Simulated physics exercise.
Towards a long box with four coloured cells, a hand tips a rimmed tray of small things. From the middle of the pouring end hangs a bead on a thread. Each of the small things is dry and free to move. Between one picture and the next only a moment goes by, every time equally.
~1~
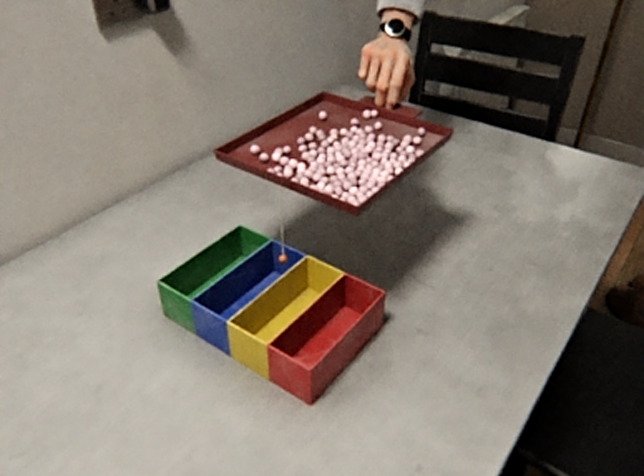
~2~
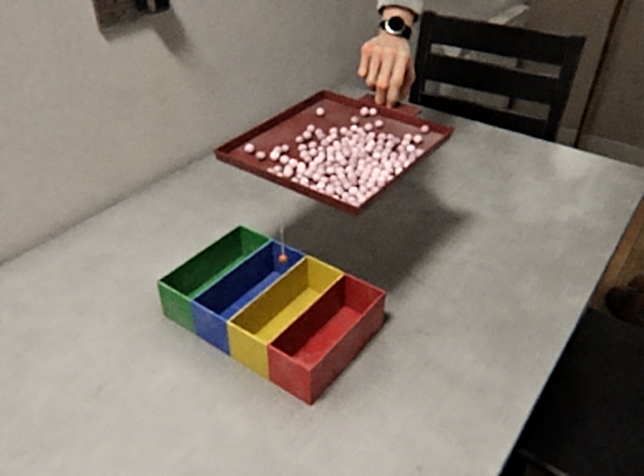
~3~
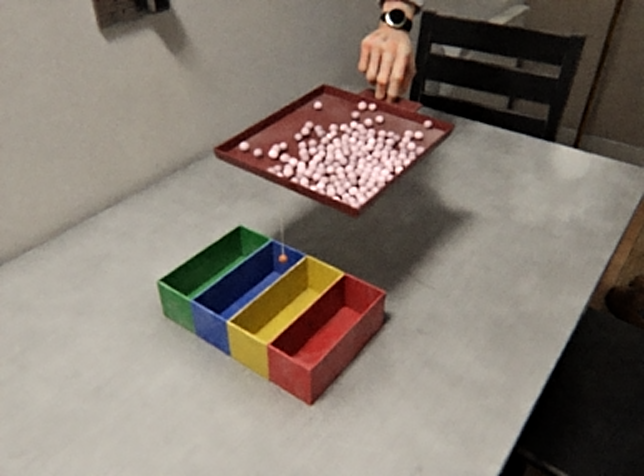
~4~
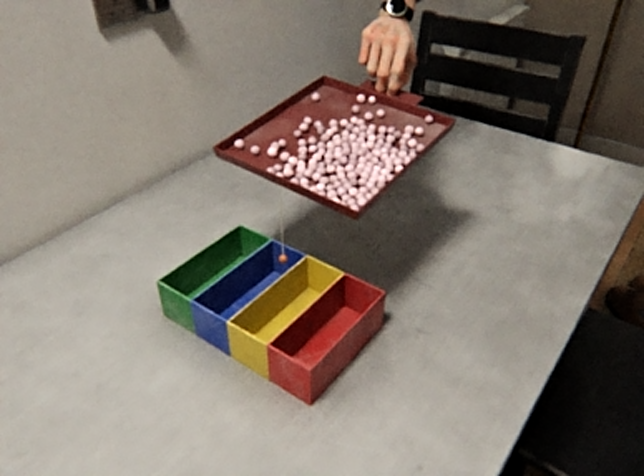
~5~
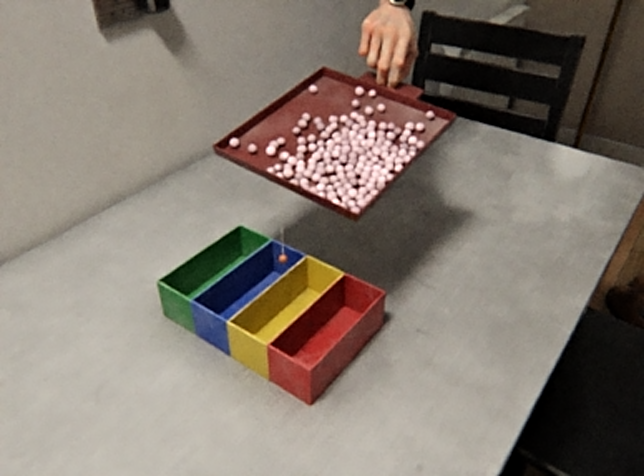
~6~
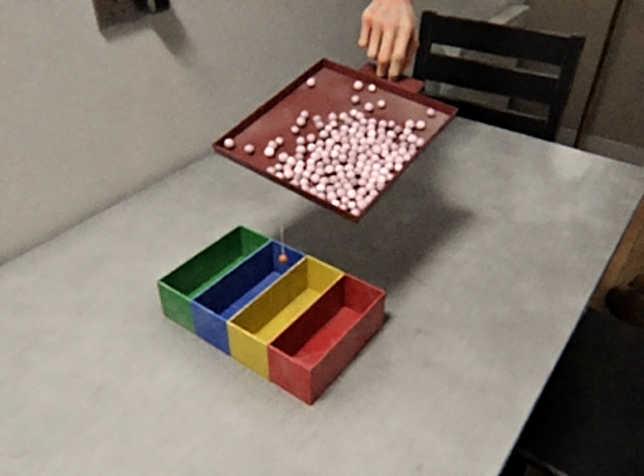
A hand wearing a dark-faced watch slowly raises the far side of a dark red rimmed tray, tilting it toward the near side, over a grey table seen from above at an angle. Below sits a long box with green, blue, yellow and red cells from left to right, a small reddish bead hanging above it. Pale pink balls shift slightly within the tray while the camera stays still.
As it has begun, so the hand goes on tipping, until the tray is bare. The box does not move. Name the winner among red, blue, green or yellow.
Winner: Red.
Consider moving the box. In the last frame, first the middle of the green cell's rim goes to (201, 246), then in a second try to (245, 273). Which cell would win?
You'd see red win the first time and the yellow one win the second.
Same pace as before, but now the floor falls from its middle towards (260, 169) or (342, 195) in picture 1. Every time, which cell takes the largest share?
Case 1 goes to the green one, case 2 to the cell in red.
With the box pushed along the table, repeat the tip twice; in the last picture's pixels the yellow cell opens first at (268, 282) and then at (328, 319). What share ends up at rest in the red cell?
Around 30 % followed by around 10 %.
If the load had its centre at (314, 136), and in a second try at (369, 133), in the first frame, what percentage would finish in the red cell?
Estimates in order: 80 percent, 80 percent.
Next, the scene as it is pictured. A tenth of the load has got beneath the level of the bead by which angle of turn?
Somewhere near 70°.
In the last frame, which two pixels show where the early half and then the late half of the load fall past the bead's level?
The leading part at (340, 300), the rest of it at (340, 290).
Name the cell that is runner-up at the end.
Second is the cell in yellow.
Soon, tray tipped steeply; nearly all on the tray; a stray few in the red cell; a stray few falling or outside the box.
A while on, tray tipped right over; a small part on the tray; about two thirds in the red cell; a small part in the yellow cell; a small part falling or outside the box.
Towards the end, tray tipped past a quarter turn; most in the red cell; a small part in the yellow cell; a small part falling or outside the box.
Finally, tray tipped past a quarter turn; most in the red cell; a small part in the yellow cell; none in the blue cell; none in the green cell; a small part outside the box.
